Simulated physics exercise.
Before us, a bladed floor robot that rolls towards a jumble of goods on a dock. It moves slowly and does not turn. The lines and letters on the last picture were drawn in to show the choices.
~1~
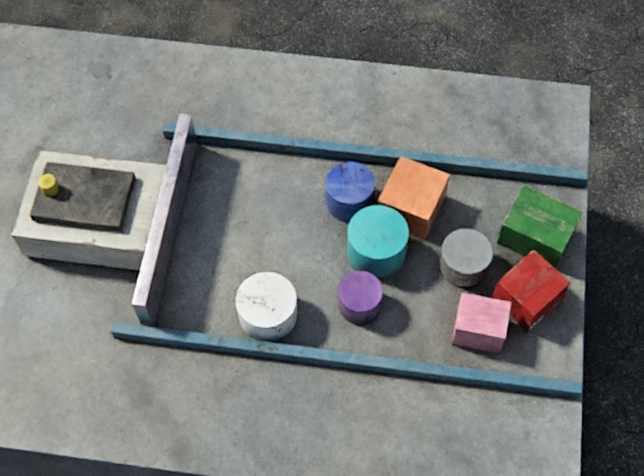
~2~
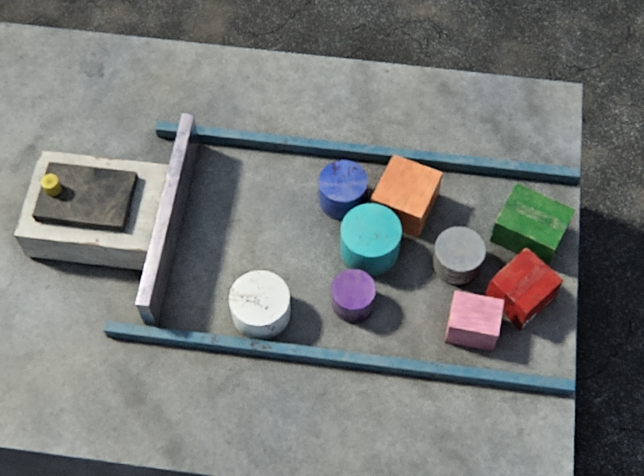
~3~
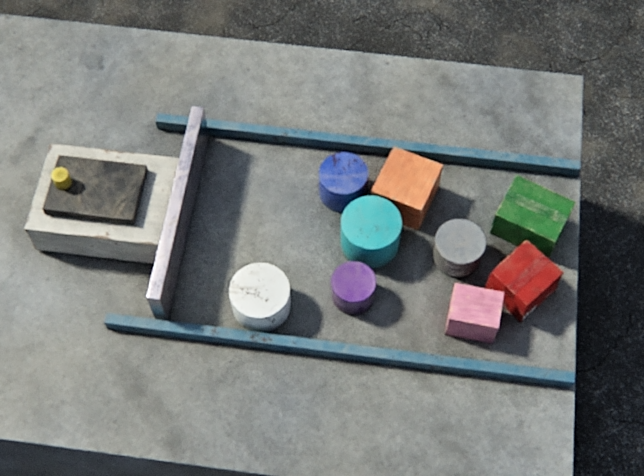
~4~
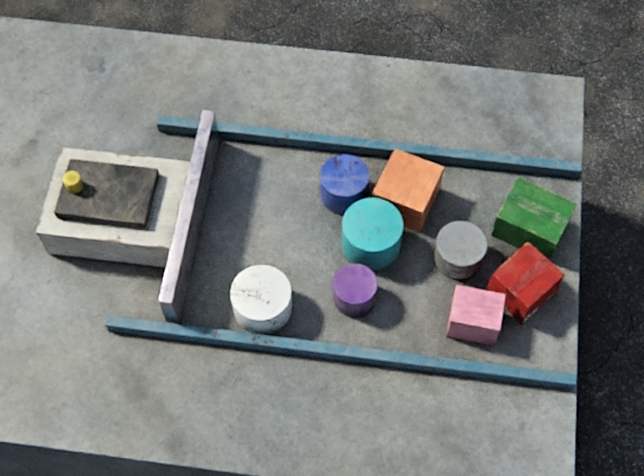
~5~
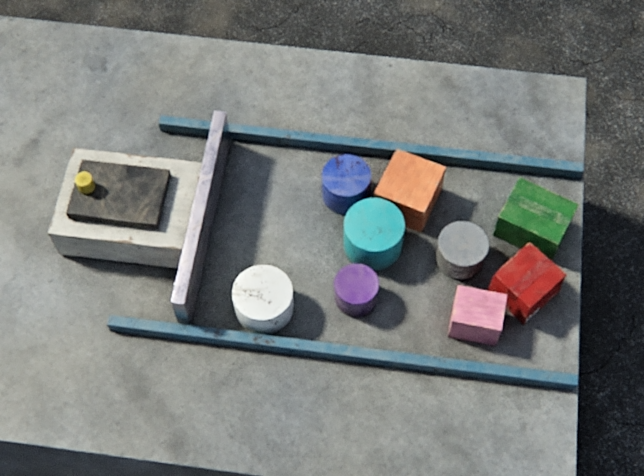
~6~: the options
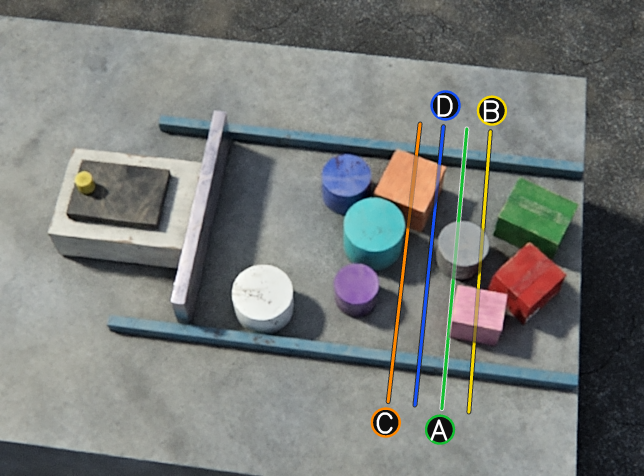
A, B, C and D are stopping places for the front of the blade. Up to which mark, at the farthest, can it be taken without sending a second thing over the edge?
Stop at A.
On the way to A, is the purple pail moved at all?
Yes.
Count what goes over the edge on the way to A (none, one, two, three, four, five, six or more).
In all, one.
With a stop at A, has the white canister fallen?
No.
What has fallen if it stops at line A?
The green box.
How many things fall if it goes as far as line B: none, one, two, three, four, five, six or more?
Two.
On the marked copy, A at (455, 259); B at (480, 262); C at (405, 253); D at (430, 256).
Taking A. A third of the way, robot (216, 204); white canister (316, 307); purple pail (364, 290).
Two thirds of the way, robot (307, 215); grey pail (472, 253); orange crate (469, 195).
When it is over, robot (378, 224); green box over the edge; red box (568, 298); one fallen.
As for the rest, B drops two; C is within the limit but short; D is within the limit but short.
